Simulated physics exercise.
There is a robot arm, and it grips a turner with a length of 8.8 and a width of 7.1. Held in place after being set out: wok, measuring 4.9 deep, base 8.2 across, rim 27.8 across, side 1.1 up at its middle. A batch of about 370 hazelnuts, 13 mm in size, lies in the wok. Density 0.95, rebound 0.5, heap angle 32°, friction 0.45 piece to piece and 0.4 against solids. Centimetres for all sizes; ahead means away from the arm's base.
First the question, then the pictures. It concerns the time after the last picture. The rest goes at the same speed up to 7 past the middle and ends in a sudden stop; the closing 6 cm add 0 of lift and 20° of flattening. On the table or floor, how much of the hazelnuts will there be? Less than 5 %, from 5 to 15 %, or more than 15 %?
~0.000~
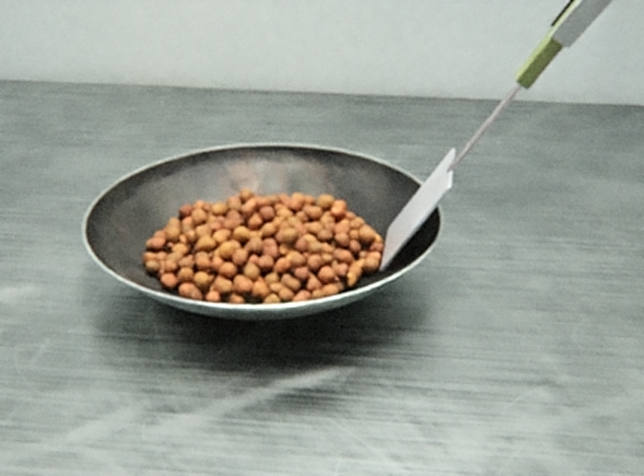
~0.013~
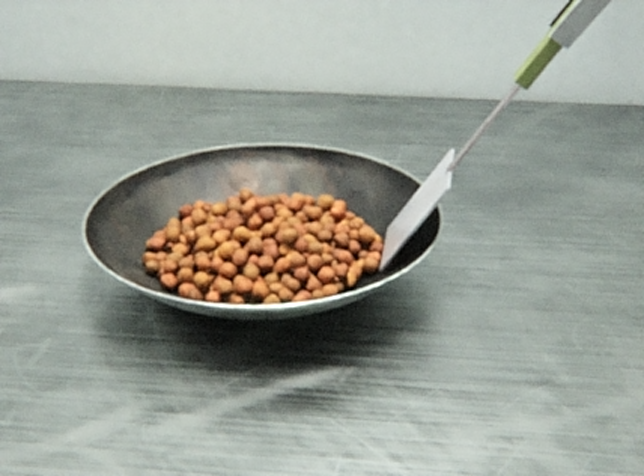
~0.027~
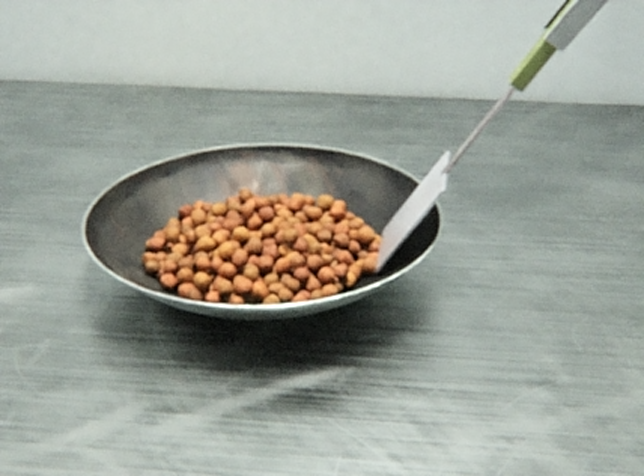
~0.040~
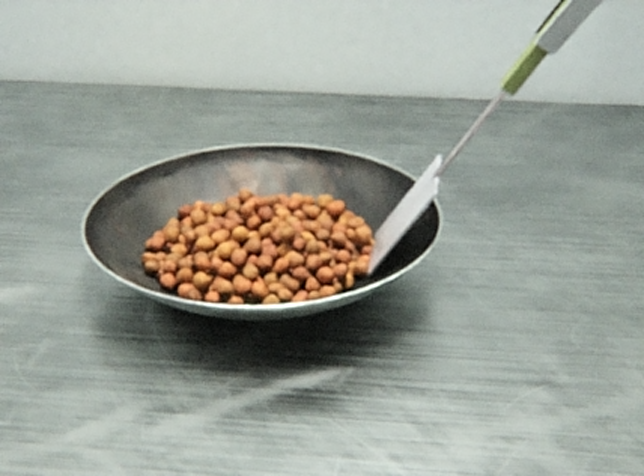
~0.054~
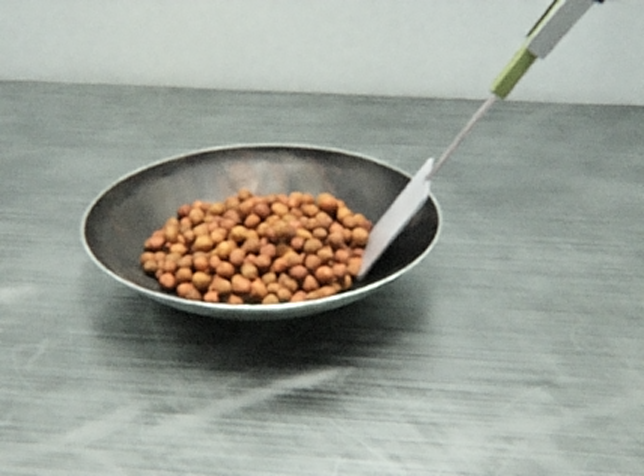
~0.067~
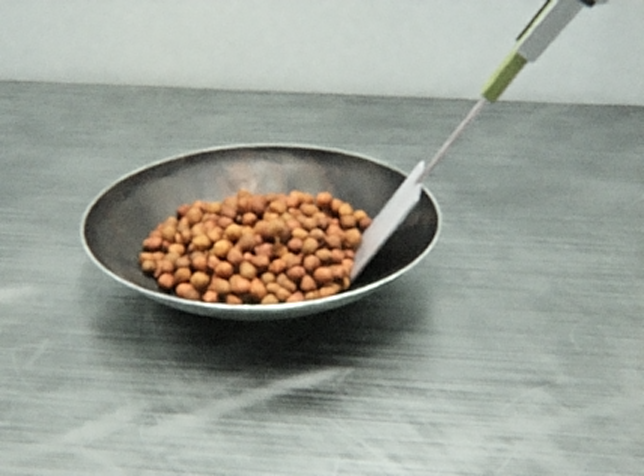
Less than 5 %.
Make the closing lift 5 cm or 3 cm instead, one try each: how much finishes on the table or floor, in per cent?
It works out to some 0 per cent for the first setting and some 0 per cent for the second.
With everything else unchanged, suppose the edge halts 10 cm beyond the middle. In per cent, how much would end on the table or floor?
Changed stop: Approx. 15 %.
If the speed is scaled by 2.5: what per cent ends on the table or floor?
The share would be near 10 in a hundred.
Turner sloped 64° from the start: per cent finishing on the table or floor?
In that case some 0 per cent.
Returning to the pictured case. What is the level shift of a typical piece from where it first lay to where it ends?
Some 4 cm.
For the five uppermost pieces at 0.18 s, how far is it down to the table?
I'd say close to 5 cm on average.
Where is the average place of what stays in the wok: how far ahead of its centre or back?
Some 4.5 cm ahead.
By 0.18 s, sloping 56°, highest piece 5 above the table; 367 in the wok.
By 0.29 s, sloping 48°, highest piece 5 above the table; 367 in the wok.
By 0.55 s, sloping 36°, highest piece 6 above the table; 360 in the wok, 5 on the table or floor, 2 on the blade or in flight.
By 1.60 s, sloping 36°, highest piece 6 above the table; 359 in the wok, 8 on the table or floor.
Final count, 359 in the wok, 8 on the table or floor. That is 2 % on the table or floor.
